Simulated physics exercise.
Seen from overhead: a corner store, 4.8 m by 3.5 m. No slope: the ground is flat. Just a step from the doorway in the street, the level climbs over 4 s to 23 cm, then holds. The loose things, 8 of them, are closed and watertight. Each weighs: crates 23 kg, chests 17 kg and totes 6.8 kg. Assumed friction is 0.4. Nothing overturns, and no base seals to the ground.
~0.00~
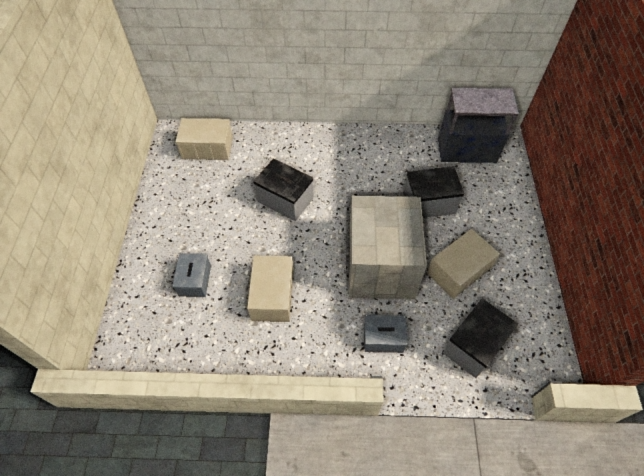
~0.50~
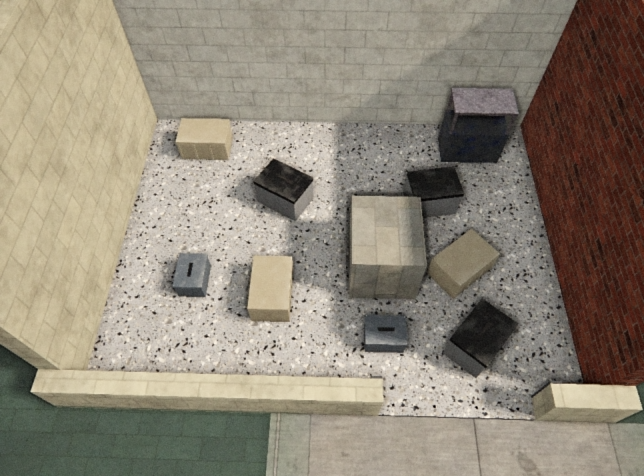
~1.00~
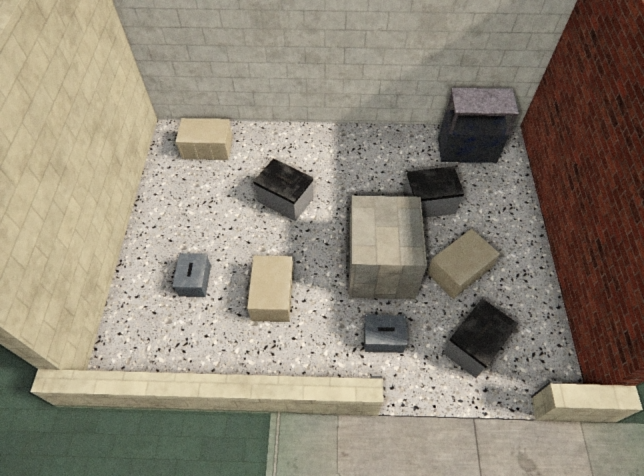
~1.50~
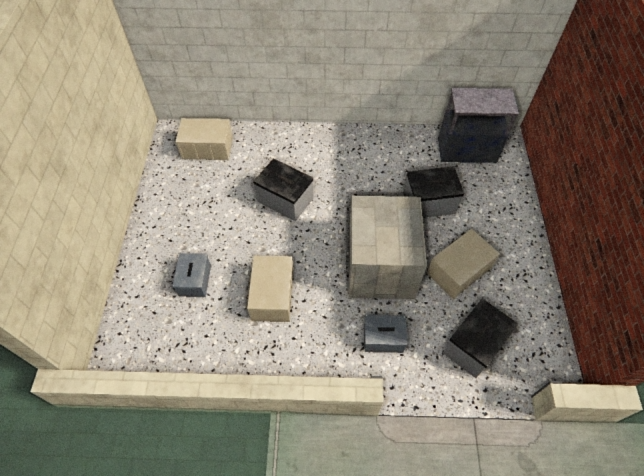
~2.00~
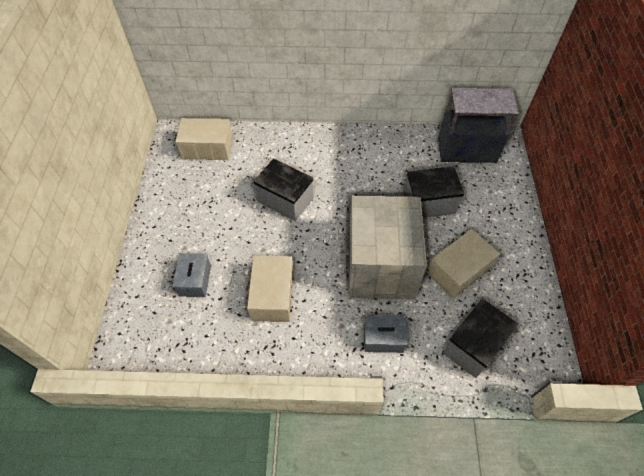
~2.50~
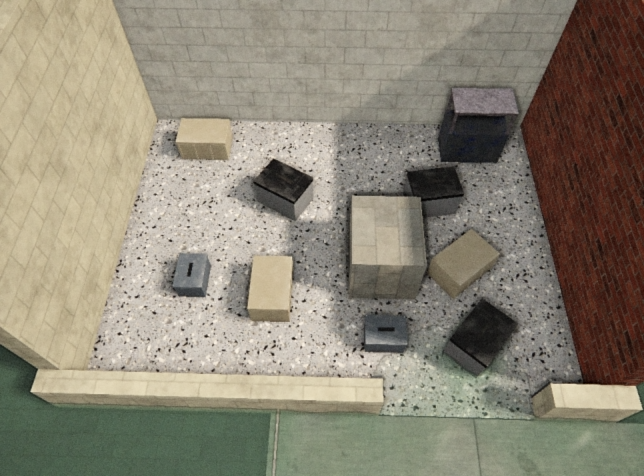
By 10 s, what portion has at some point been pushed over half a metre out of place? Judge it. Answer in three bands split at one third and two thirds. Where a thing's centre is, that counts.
One third to two thirds.
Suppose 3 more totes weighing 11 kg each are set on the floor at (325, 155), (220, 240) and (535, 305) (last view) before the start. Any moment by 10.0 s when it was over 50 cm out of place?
First one crosses the line, second one stays inside the line, third one crosses the line.
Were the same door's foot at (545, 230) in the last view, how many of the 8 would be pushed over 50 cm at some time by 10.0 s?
In that case the number is 7.
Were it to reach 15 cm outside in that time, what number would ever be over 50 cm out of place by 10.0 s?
With that change, 4 of them.
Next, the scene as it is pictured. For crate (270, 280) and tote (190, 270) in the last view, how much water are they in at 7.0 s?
I'd estimate 4 cm for the first and 0 cm for the second.
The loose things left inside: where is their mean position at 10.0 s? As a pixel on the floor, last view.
The centre sits near (272, 221).
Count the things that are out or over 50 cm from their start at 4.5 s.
2 in all.
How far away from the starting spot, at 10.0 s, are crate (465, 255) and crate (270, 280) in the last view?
150 cm, 20 cm.
After 3.5 s 0 of 8 are over 50 cm from their spots; 0 afloat.
After 4.5 s 2 of 8 are over 50 cm from their spots; 0 afloat.
After 7.0 s 4 of 8 are over 50 cm from their spots; 1 afloat.
After 10.0 s 4 of 8 are over 50 cm from their spots, and 4 have been at some point; 6 afloat.
